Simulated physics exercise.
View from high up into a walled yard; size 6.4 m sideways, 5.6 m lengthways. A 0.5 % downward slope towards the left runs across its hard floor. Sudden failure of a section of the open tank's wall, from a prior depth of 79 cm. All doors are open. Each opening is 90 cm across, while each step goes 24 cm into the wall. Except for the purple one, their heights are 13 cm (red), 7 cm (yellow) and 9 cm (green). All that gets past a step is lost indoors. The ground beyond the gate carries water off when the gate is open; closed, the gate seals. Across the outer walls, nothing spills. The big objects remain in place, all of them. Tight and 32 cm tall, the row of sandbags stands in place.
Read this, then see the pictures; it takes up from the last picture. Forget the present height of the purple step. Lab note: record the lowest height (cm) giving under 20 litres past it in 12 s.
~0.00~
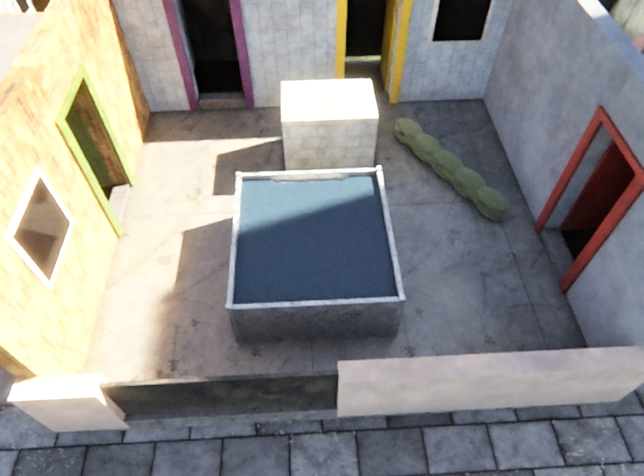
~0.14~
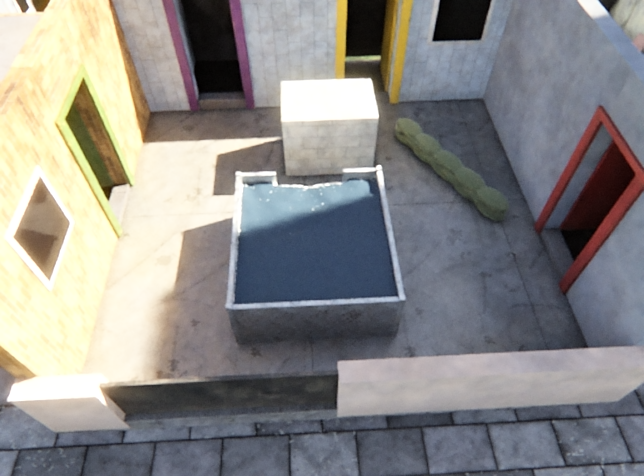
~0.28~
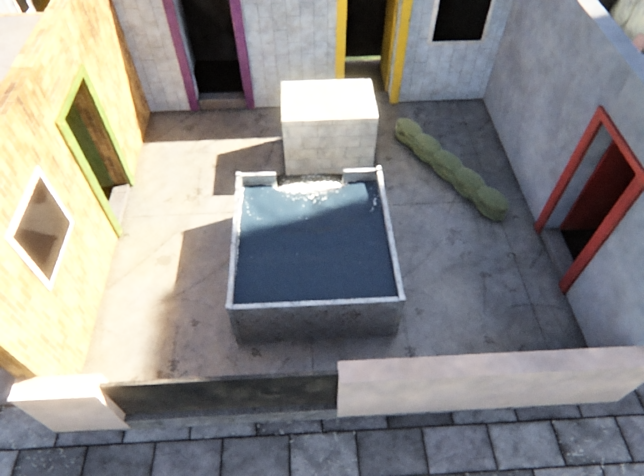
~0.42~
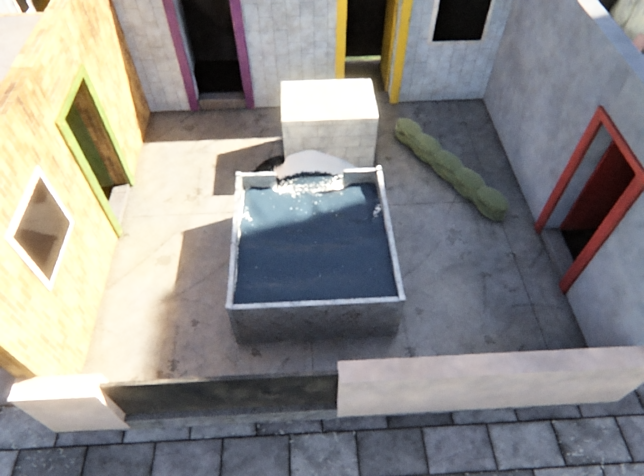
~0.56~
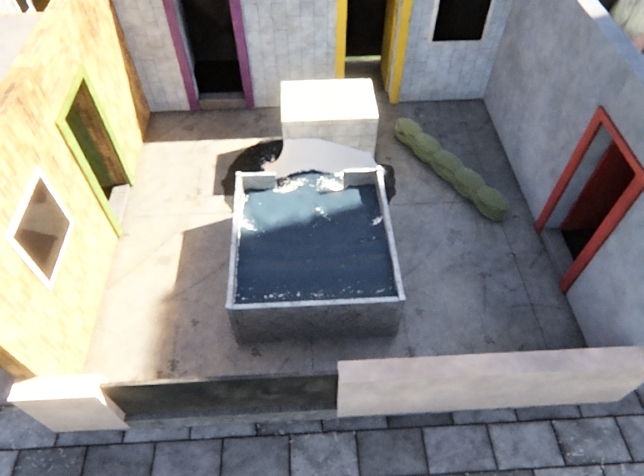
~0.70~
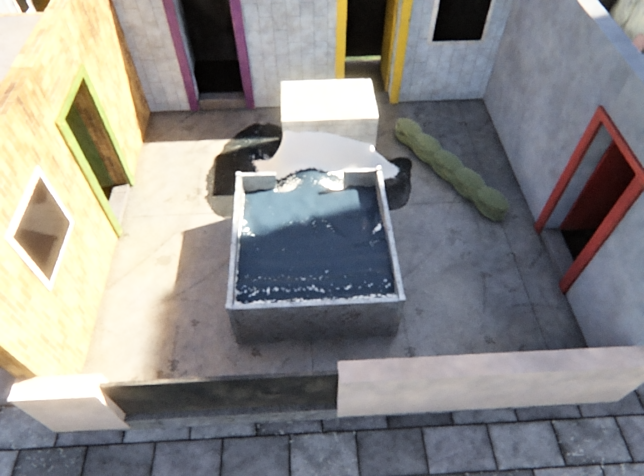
Lowest height: 13 cm.
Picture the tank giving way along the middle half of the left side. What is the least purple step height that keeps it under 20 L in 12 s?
Minimum height: Approx. 15 cm.
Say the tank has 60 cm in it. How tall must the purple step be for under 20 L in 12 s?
You'd need a step of close to 9.0 cm.
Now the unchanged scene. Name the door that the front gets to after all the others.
Last in order comes the yellow door.
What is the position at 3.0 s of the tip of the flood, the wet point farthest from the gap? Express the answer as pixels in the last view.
At about (593, 375).
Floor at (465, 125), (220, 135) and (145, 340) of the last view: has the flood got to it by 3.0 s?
In turn: Not reached, under water, still dry.
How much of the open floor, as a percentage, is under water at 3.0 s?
55 %.
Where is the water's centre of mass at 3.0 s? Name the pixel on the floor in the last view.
(308, 223).
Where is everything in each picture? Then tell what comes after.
In the first picture, still water, 79 cm deep, in the open tank at (312, 234); the purple door at (214, 61) is dry.
In the second picture, the front is at a hidden place, 0.4 m from the gap on the far side; 0.3 m2 of floor is wet, 79 cm left at the back.
In the third picture, water pours out on the far side and has run 0.8 m, to a hidden place; about 13 cm deep outside, 79 cm at the back.
In the fourth picture, water pours out on the far side and has run 1.2 m, to (277, 160); about 15 cm deep outside, 79 cm at the back.
In the fifth picture, the gap is on the far side, the front 1.7 m out at (271, 142); the back of the open tank holds 74 cm.
In the sixth picture, water pours out on the far side and has run 2.2 m, to (251, 130); about 5 cm deep outside, 66 cm at the back; the purple door at (214, 61), 3.2 m from the gap, is still 0.9 m from the nearest water.
After 1.4 s water covers 35 % of the floor, deepest (62 cm) near (306, 179); 10 cm at the purple door, 0 litres in over its 20 cm step.
After 3.0 s water covers 55 % of the floor, deepest (34 cm) near (579, 376); 18 cm at the purple door, 0 litres in over its 20 cm step.
After 12.0 s water covers 95 % of the floor, deepest (17 cm) near (150, 118); 12 cm at the purple door, 1 litre in over its 20 cm step.
At the purple door as built, the water arrived by 1.0 s and peaked near 18 cm at 3.0 s.
With a step of 11 cm, 42 litres would have come in within the 12 s; with 14.5 cm, 11 litres. So under 20 litres takes about 13 cm.
